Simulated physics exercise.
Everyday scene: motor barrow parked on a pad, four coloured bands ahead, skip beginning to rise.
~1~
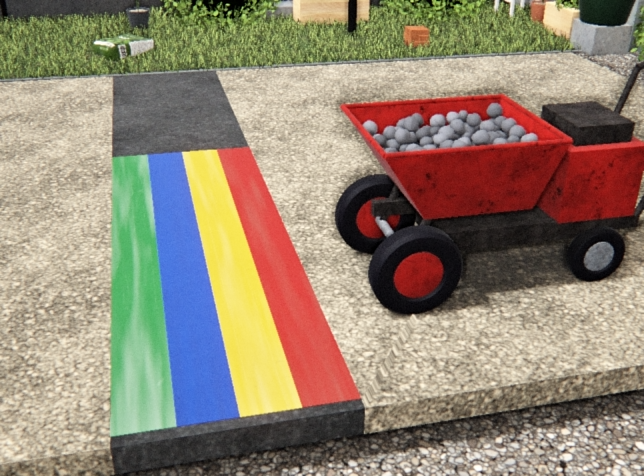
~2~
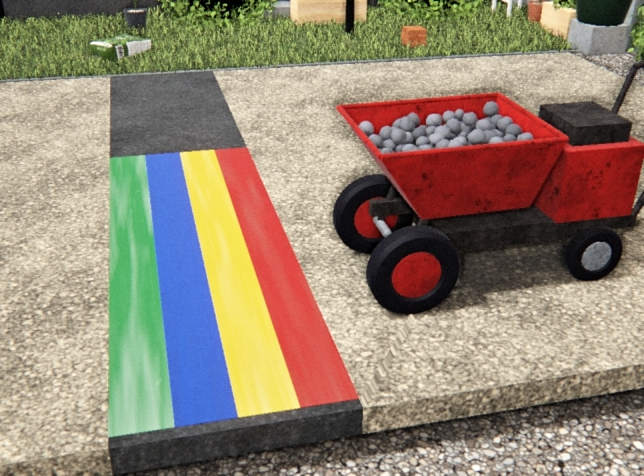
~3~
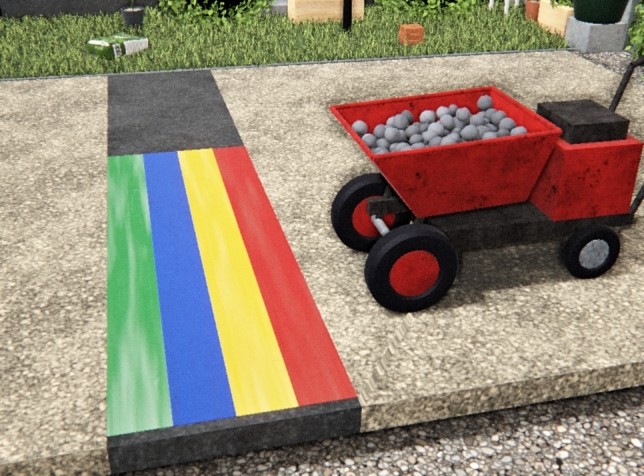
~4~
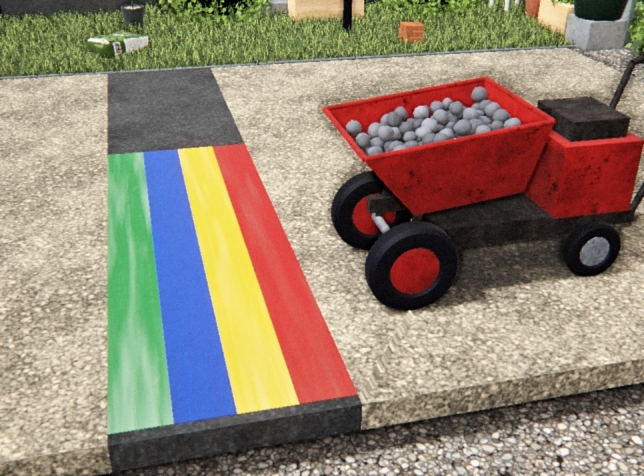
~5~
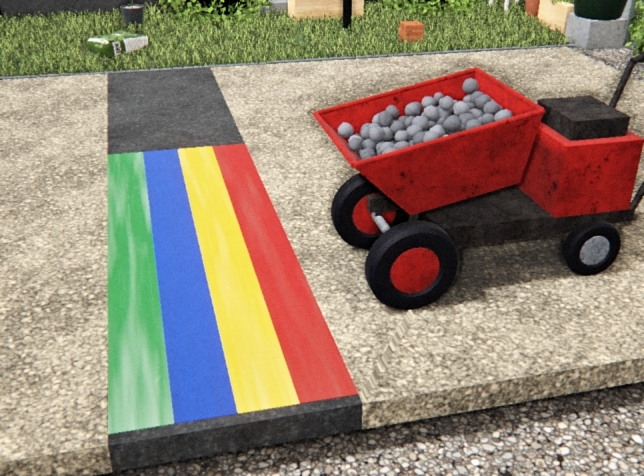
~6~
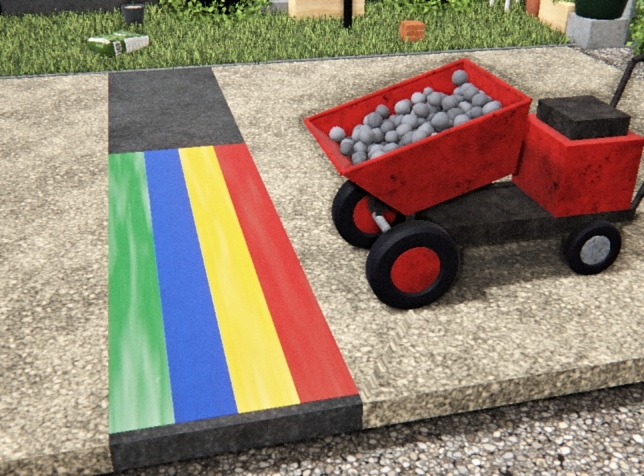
On a pebbly concrete pad beside some grass, a red motor barrow loaded with round grey stones stood right of four coloured stripes, and its skip gradually tilted toward the left, its back end rising.
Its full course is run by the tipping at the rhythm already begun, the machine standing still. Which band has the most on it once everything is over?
Yellow.
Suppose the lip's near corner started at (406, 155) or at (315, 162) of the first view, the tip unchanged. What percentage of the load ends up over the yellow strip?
Position 1 near 30 %, position 2 near 0 %.
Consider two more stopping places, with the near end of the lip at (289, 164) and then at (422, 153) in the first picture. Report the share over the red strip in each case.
You'd see close to 0 per cent the first time and close to 30 per cent the next.
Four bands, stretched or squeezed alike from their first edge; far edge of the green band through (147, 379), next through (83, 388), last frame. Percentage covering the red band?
Roughly 0 per cent, and 10 per cent.
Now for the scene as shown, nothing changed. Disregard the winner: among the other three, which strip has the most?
The strip in second place is the blue strip.
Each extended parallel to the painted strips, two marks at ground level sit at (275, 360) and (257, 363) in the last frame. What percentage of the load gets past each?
That's 70 in a hundred for the first and 60 in a hundred for the second.
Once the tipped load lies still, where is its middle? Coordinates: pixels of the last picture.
Roughly at pixel (214, 291).
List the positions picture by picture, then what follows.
Lip of the skip at (385, 156), level; top of the load at (467, 138), round cobbles; red strip at (313, 354); yellow strip at (258, 362); blue strip at (200, 370); green strip at (141, 378), in the first picture.
Lip of the skip at (381, 157), level; top of the load at (464, 138), in the second picture.
Lip of the skip at (373, 158), tipped barely; top of the load at (457, 134), in the third picture.
Lip of the skip at (365, 160), tipped a little; top of the load at (476, 129), in the fourth picture.
Lip of the skip at (354, 165), tipped a little; top of the load at (467, 123), in the fifth picture.
Lip of the skip at (343, 173), tipped clearly; top of the load at (465, 110); red strip at (311, 350); yellow strip at (255, 358); blue strip at (198, 366); green strip at (139, 375), in the sixth picture.
Soon after the last picture, skip tipped steeply; all in the skip.
A little later, skip tipped right over; most in the skip; about a quarter over the yellow strip; a stray few over the blue strip; a stray few falling.
Later still, skip tipped right over; about a quarter in the skip; a small part over the red strip; about a third over the yellow strip; about a quarter over the blue strip; a small part over the green strip; a stray few off the paint.
At rest, skip tipped right over; about a quarter in the skip; a small part over the red strip; about a third over the yellow strip; about a quarter over the blue strip; a small part over the green strip; a small part off the paint.
